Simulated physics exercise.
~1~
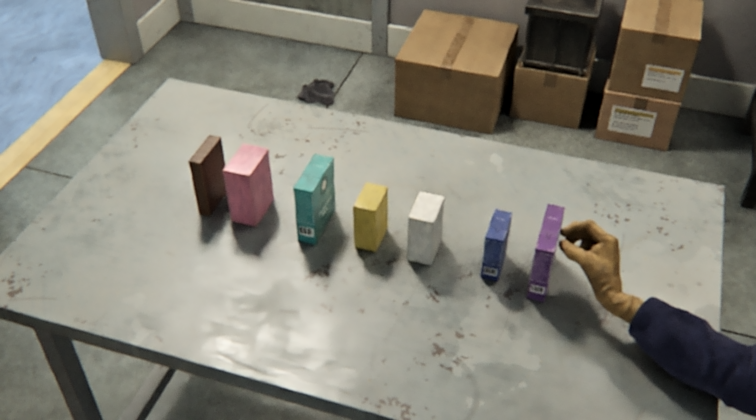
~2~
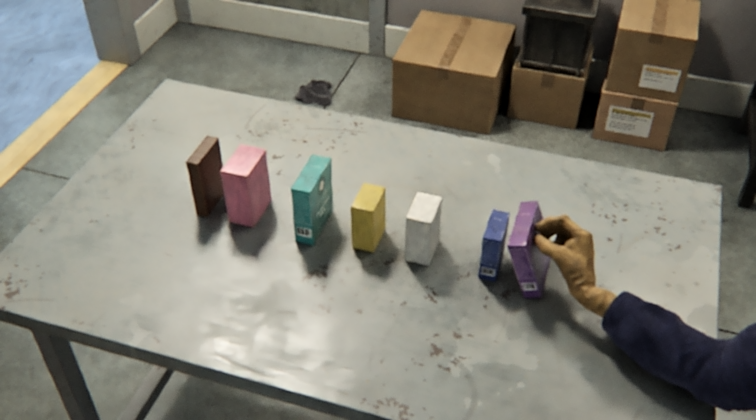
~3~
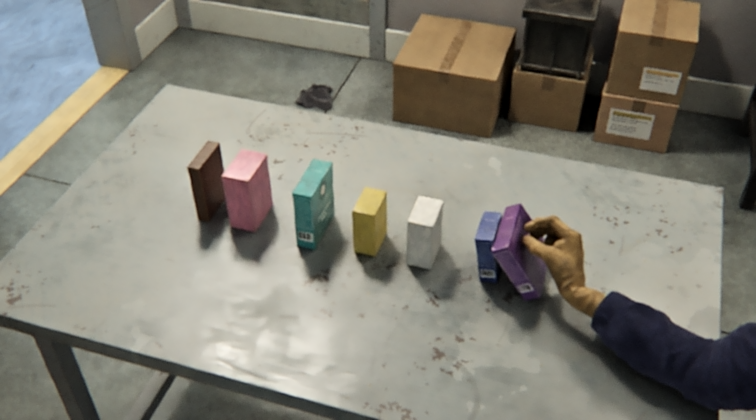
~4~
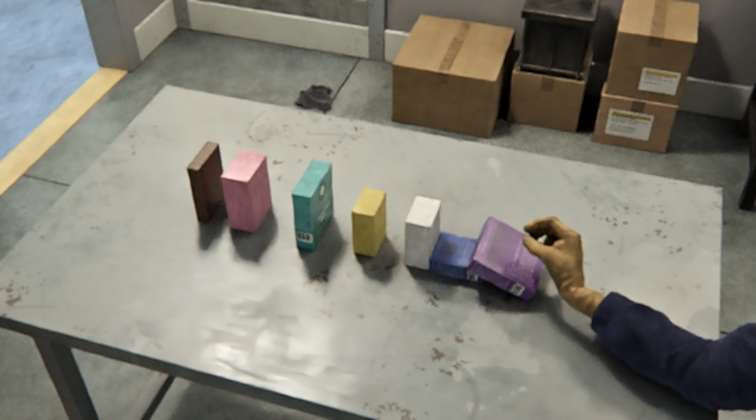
Hand tipping a purple packet leftward into a blue one, which falls beside a white board that stays standing.
